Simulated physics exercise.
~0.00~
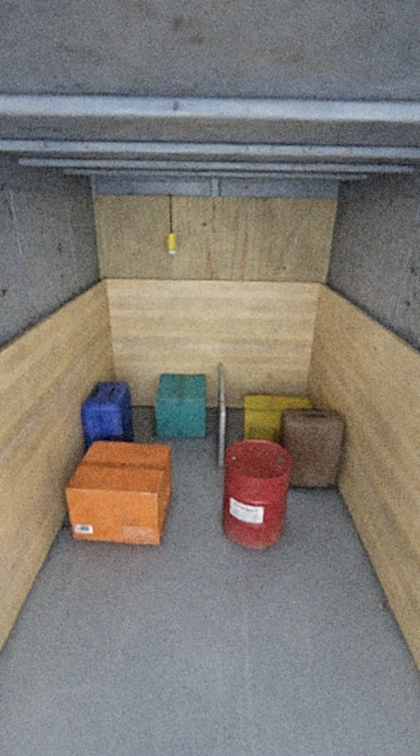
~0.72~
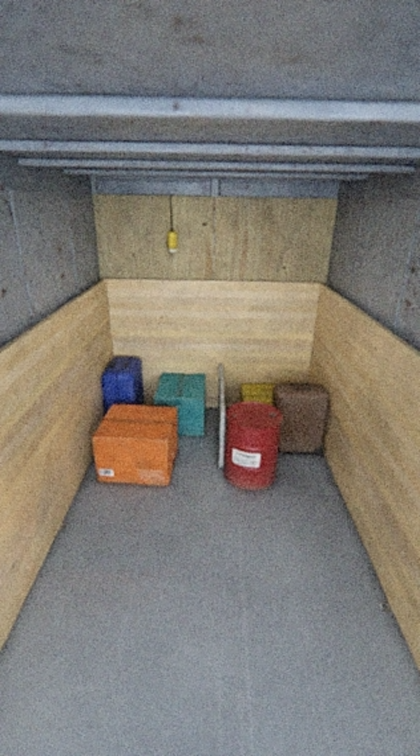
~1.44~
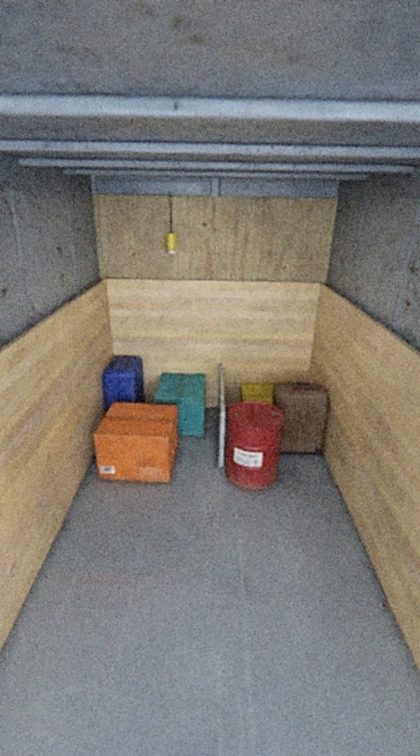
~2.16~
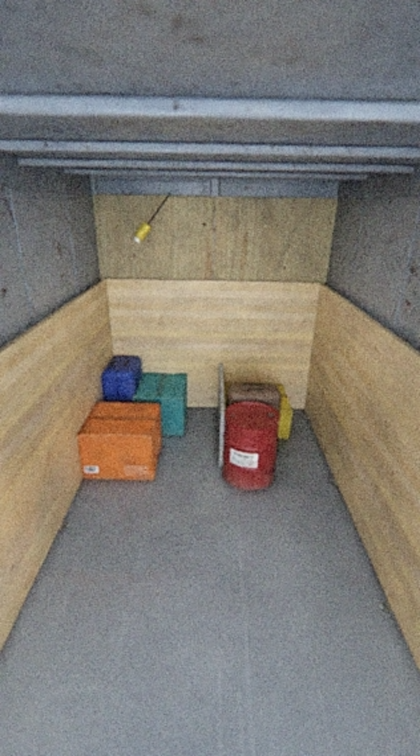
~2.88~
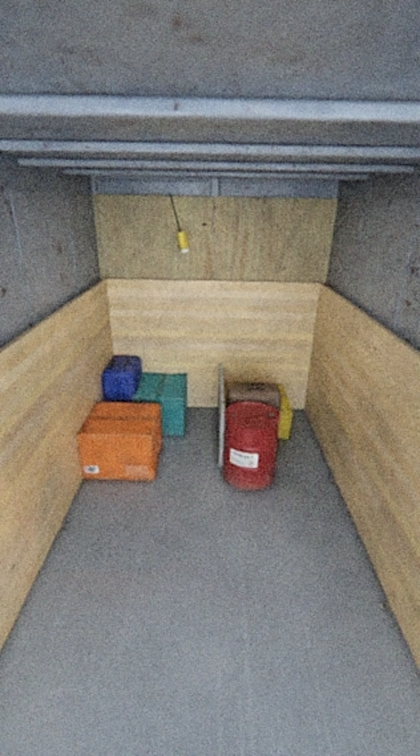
The footage shows a van's load bay where an orange box, red drum, yellow box, and blue and brown cases slide towards the bulkhead near a turquoise box. The hanging lamp then swings left as the orange box and brown case shift left, and the load ends settled, the drum upright.
